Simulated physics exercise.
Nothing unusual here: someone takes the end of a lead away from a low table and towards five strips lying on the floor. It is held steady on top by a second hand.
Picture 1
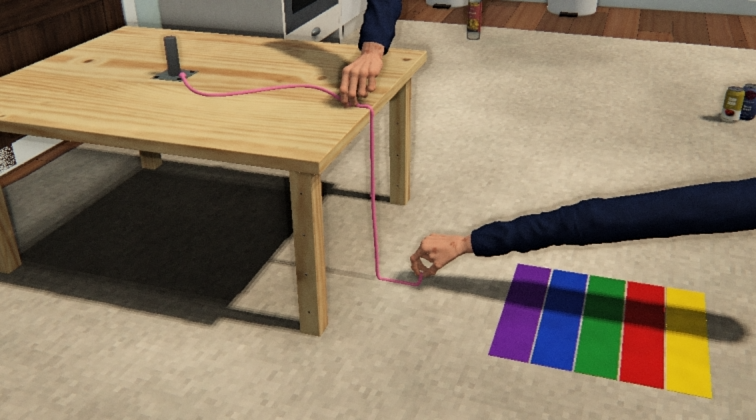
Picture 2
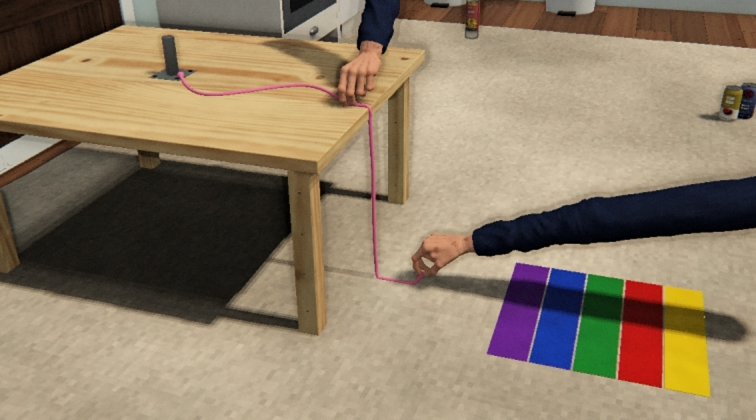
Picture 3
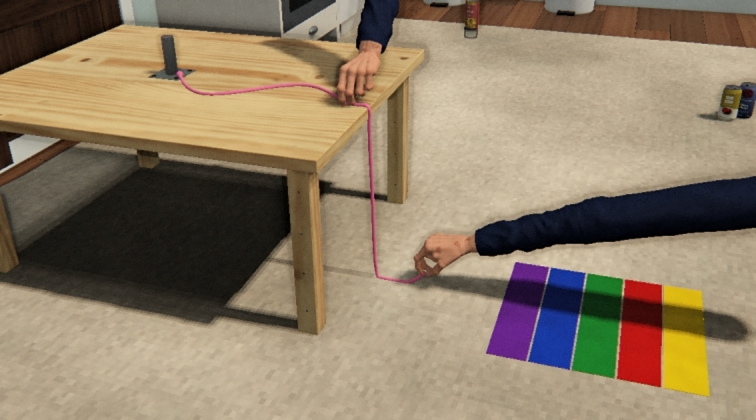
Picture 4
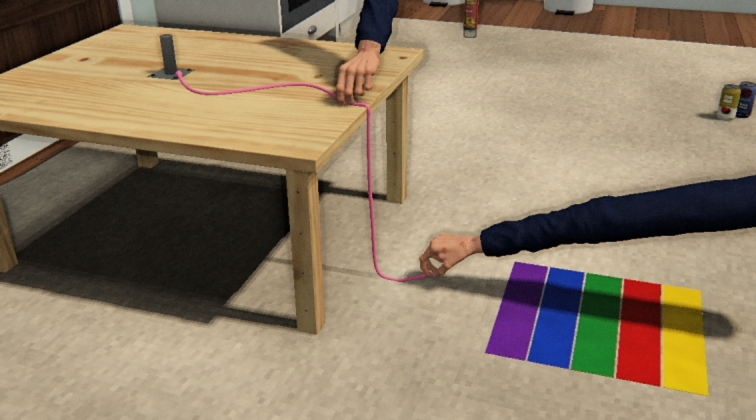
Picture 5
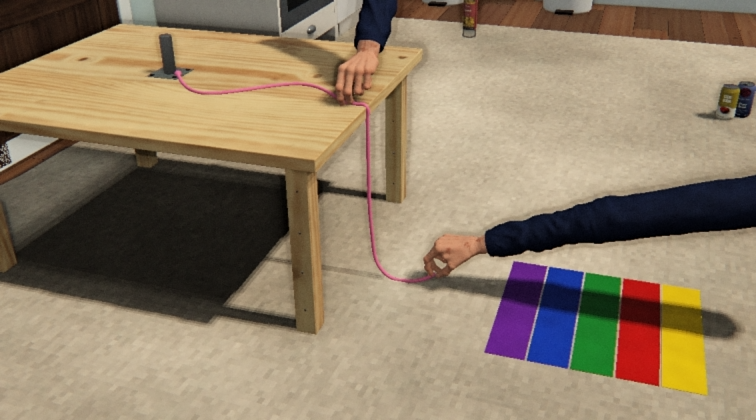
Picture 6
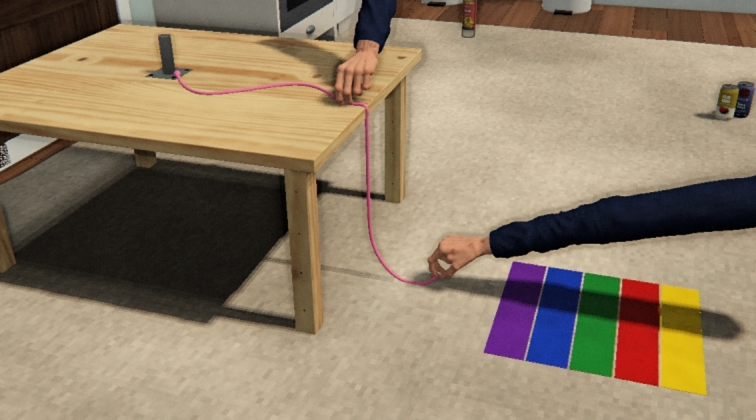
A hand near the floor drawing the end of a pink cord slightly rightward, another hand resting at the wooden table's edge.
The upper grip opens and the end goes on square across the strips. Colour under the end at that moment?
Green.
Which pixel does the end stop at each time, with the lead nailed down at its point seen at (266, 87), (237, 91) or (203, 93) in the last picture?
Readings in order - (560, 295), (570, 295), (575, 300).
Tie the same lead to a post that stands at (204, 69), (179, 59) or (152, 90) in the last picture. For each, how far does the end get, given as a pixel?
In pixels, the answers are (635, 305), (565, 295) and (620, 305).
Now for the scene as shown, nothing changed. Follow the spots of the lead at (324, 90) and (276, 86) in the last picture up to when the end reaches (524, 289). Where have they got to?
The two spots arrive at (353, 101) and (301, 93).
Soon after, end near (524, 289); over purple.
Then, end near (573, 297); over blue.
At full stretch, end near (602, 302); over green. It gets as far as the green strip.
